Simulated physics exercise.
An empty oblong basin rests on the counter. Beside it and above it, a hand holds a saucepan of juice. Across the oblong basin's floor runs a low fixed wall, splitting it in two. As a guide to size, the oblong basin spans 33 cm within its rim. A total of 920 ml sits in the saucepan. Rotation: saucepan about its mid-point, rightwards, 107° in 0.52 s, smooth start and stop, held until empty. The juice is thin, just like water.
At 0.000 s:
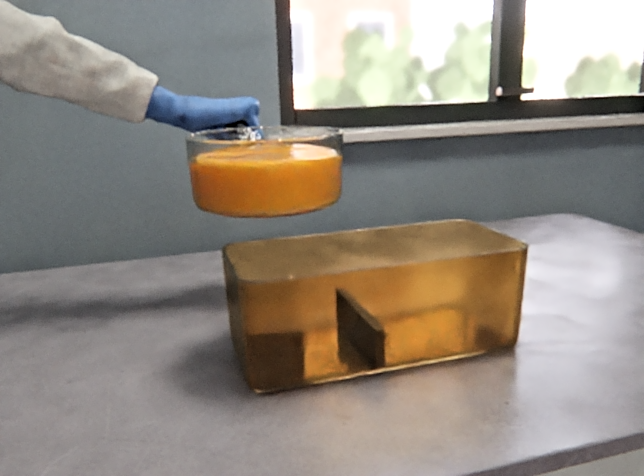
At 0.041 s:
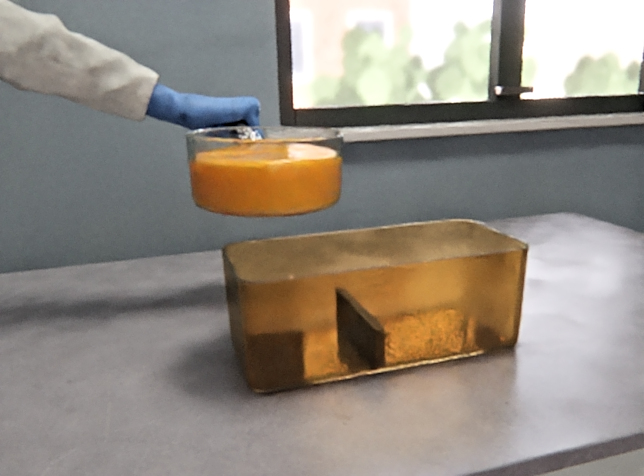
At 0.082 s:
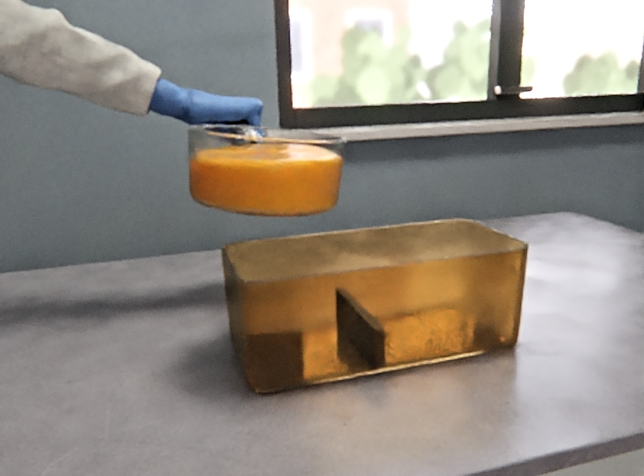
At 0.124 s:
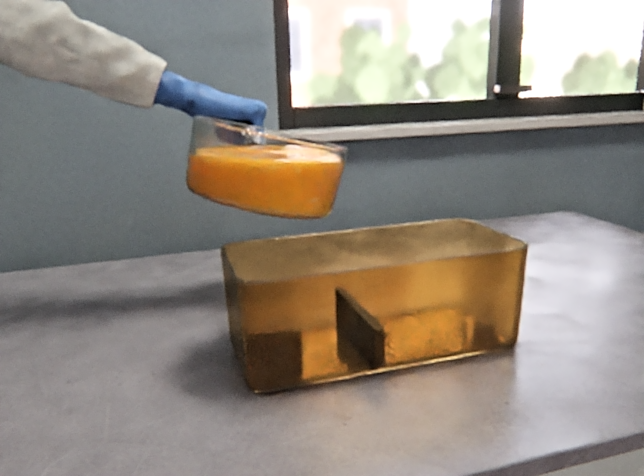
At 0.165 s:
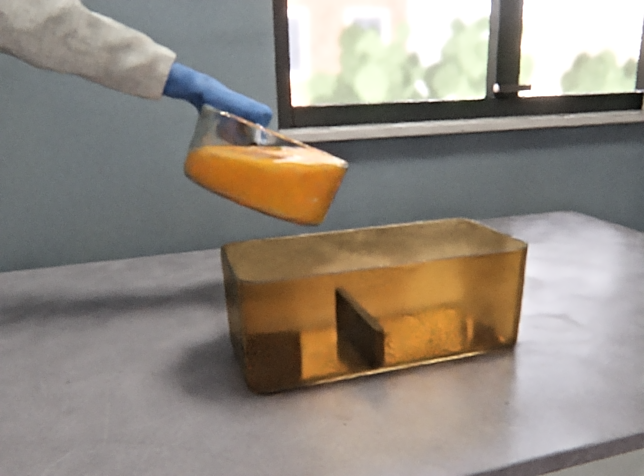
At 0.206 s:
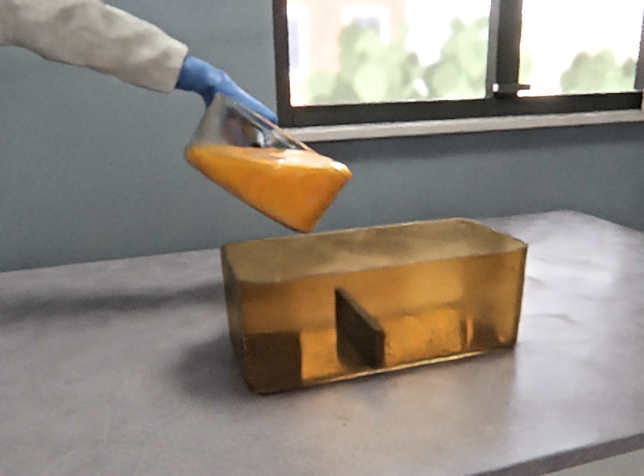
We see a blue-gloved hand holding a clear round container of orange juice above an amber, see-through basin with a divider on a gray counter, first nearly still, then tilting the container steadily down to the right.
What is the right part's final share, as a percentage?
About 52 per cent.
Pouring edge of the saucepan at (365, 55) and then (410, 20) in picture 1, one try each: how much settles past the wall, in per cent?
Respectively about 80 and 75 percent.
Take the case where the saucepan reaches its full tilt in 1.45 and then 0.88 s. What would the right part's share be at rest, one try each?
Near 75 in a hundred on the first go and near 65 in a hundred on the second.
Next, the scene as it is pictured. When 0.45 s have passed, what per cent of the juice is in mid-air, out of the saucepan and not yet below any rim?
26 %.
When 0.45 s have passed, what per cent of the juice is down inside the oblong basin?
Near 56 in a hundred.
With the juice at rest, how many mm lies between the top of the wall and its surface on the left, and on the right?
Left roughly 26 mm; right roughly 28 mm.
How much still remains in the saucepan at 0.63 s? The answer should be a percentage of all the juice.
About 3 percent.
By 0.45 s the tilt is 102° and 18 per cent is still to pour, 17 is left of the wall and 40 right of it.
By 0.63 s the tilt is 107° and 3 per cent is still to pour, 38 is left of the wall and 53 right of it.
By 0.82 s the tilt is 107° and 1 per cent is still to pour, 43 is left of the wall and 52 right of it.
By 1.02 s the tilt is 107° and 0 per cent is still to pour, 45 is left of the wall and 52 right of it.
At rest 46 per cent lies left of the wall, 52 right of it and 2 outside.
